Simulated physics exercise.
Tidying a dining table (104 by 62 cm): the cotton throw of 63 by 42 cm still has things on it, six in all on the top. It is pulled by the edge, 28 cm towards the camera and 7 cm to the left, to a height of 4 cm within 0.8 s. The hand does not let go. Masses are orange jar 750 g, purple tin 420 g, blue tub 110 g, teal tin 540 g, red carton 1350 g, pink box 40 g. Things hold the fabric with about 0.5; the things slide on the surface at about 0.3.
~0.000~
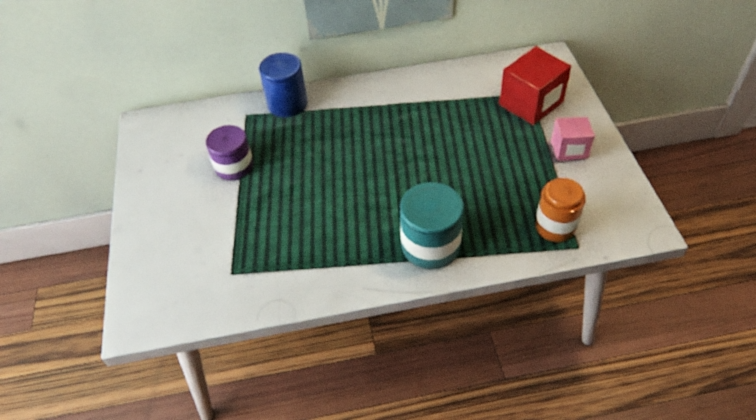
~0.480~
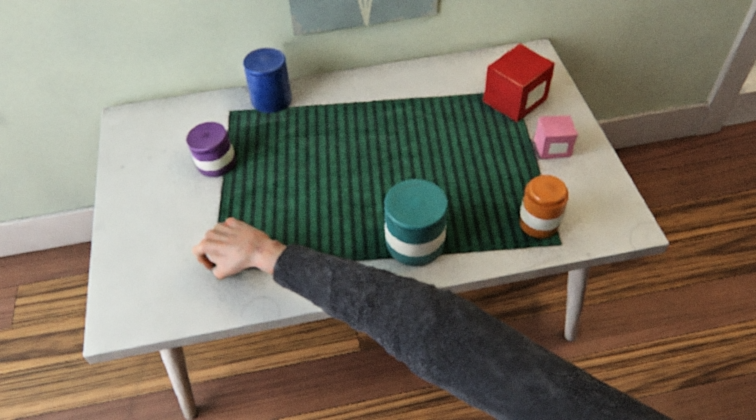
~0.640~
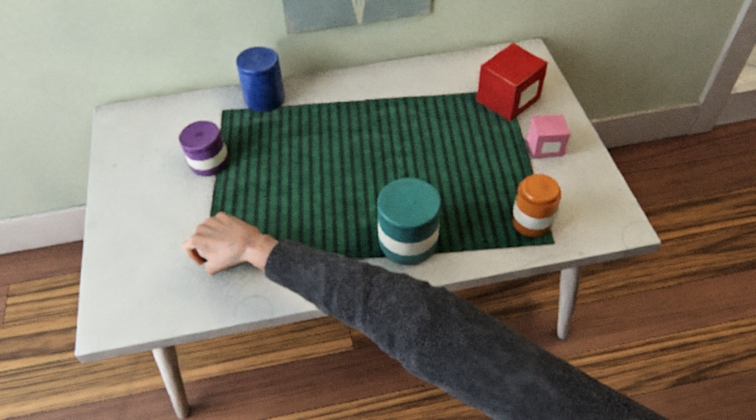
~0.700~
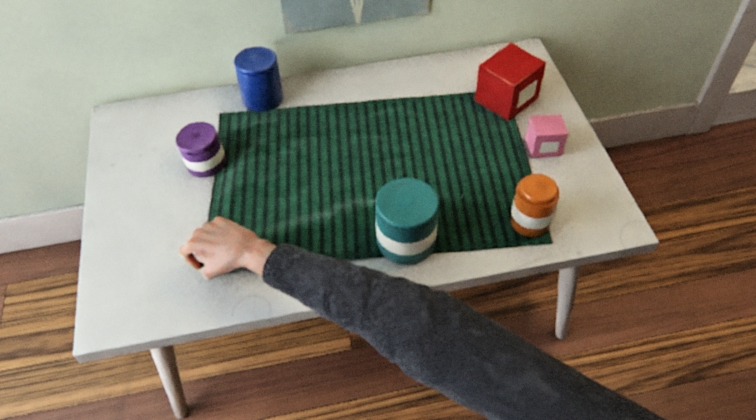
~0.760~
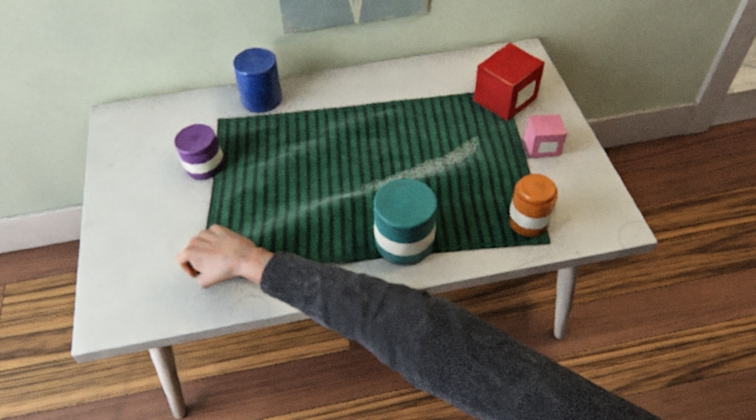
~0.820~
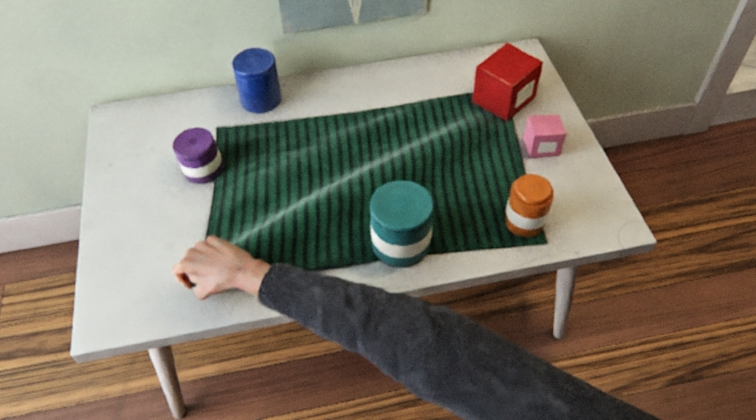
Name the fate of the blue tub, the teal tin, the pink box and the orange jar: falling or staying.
Result: Blue tub keeps to the top, teal tin falls off, pink box stays on, orange jar keeps to the top.
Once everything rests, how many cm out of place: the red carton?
About: Red carton 2 cm.
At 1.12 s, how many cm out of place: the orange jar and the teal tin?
Orange jar 8 cm, teal tin 10 cm.
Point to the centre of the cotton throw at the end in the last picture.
Near (290, 242).
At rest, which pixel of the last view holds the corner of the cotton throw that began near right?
At about (488, 262).
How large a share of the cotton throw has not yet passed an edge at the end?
About 80 per cent.
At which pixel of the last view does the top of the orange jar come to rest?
Around (462, 214).
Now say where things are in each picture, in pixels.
The first frame shows shows, blue tub (280, 65); teal tin (432, 205); pink box (575, 127); orange jar (565, 191); cotton throw corners (231, 275) (246, 116) (579, 248).
The second frame shows shows, cotton throw corners (230, 112) (562, 245); grip (213, 267).
The third frame shows shows, cotton throw corners (222, 111) (554, 244); grip (203, 262).
The fourth frame shows shows, purple tin (197, 135); cotton throw corners (220, 114) (552, 243); grip (200, 266).
The fifth frame shows shows, purple tin (195, 137); cotton throw corners (218, 119) (551, 244); grip (197, 275).
The sixth frame shows shows, blue tub (253, 61); teal tin (402, 204); pink box (547, 124); orange jar (534, 187); cotton throw corners (547, 244); grip (193, 286).
At 1.0 s, 100 % of the cotton throw is still over the top; teal tin 5 cm off its start, orange jar 4 cm off its start, purple tin 5 cm off its start.
At 1.1 s, 90 % of the cotton throw is still over the top; teal tin 10 cm off its start, orange jar 7 cm off its start, purple tin 8 cm off its start.
At 1.3 s, 85 % of the cotton throw is still over the top; teal tin 15 cm off its start at (364, 267), orange jar 12 cm off its start at (477, 204), purple tin 11 cm off its start at (176, 176).
At 1.4 s, 80 % of the cotton throw is still over the top; teal tin 20 cm off its start, orange jar 13 cm off its start, purple tin 13 cm off its start.
At 3.0 s, 80 % of the cotton throw is still over the top; teal tin over the edge, orange jar 15 cm off its start at (462, 214), blue tub 0 cm off its start at (254, 61), pink box 0 cm off its start at (547, 124).
